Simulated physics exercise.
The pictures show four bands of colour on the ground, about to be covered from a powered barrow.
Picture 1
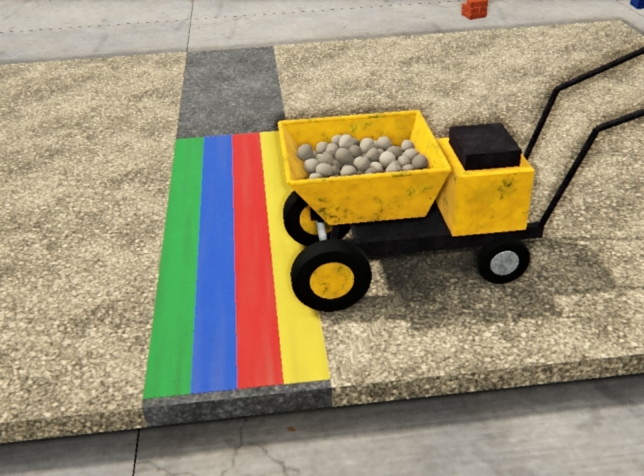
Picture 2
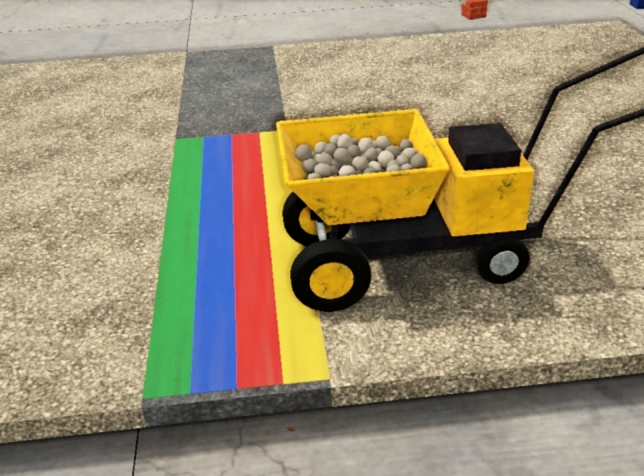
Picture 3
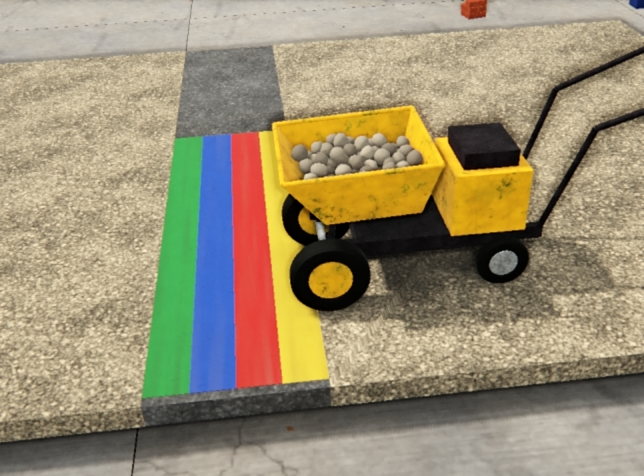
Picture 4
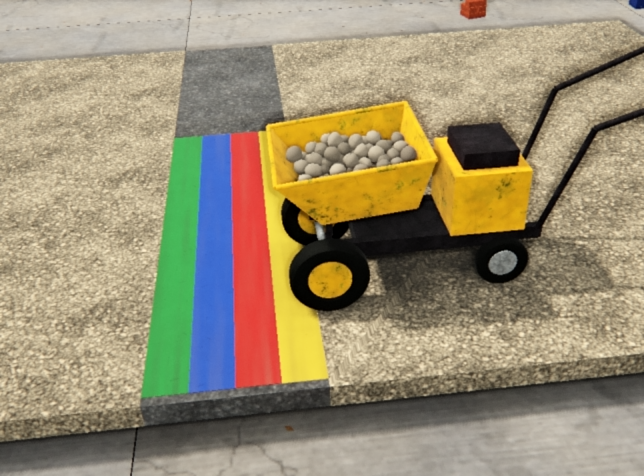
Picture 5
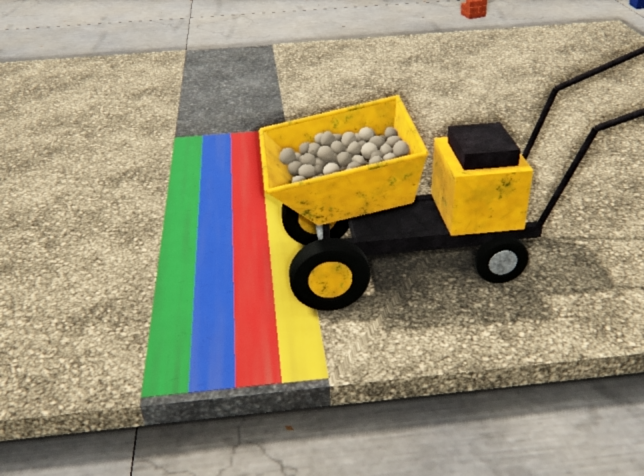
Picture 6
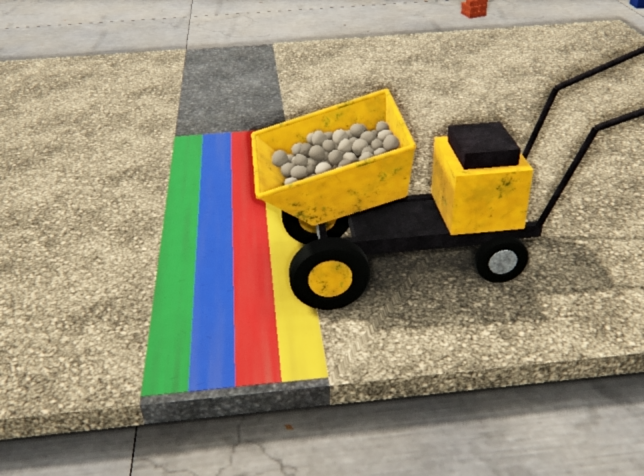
The yellow skip of a powered barrow, loaded with grey rounded pebbles, starts level and tilts gradually to the left, its lip lowering over the yellow strip beside red, blue and green bands while the wheels stay still.
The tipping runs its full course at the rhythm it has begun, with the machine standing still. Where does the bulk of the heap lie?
The green one gets the largest share.
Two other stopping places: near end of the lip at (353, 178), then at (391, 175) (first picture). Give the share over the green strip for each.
About 10 and 10 per cent.
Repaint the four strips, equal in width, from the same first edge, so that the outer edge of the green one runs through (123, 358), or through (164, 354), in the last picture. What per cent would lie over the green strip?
In turn 30 and 30 in a hundred.
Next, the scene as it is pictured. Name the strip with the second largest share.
Next in line is the strip in blue.
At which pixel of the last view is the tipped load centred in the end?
Roughly at (172, 277).
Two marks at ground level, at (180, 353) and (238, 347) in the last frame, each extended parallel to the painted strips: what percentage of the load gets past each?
Near 50 % and 70 %.
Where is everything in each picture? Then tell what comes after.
The first frame shows lip of the skip at (290, 184), level; top of the load at (363, 165), river pebbles; yellow strip at (302, 338); red strip at (258, 343); blue strip at (215, 347); green strip at (171, 352).
The second frame shows lip of the skip at (288, 184), level; top of the load at (362, 164).
The third frame shows lip of the skip at (283, 185), tipped barely; top of the load at (367, 153).
The fourth frame shows lip of the skip at (276, 188), tipped a little; top of the load at (361, 151).
The fifth frame shows lip of the skip at (268, 192), tipped a little; top of the load at (369, 151).
The sixth frame shows lip of the skip at (258, 197), tipped clearly; top of the load at (360, 147); yellow strip at (300, 336); red strip at (256, 341); blue strip at (213, 345); green strip at (169, 349).
Soon after the last picture, skip tipped steeply; all in the skip.
A little later, skip tipped right over; most in the skip; a small part over the blue strip; a small part over the green strip.
Later still, skip tipped right over; about a quarter in the skip; a small part over the blue strip; about a third over the green strip; about a quarter off the paint.
At rest, skip tipped right over; about a quarter in the skip; none over the yellow strip; none over the red strip; a small part over the blue strip; about a third over the green strip; about a quarter off the paint.
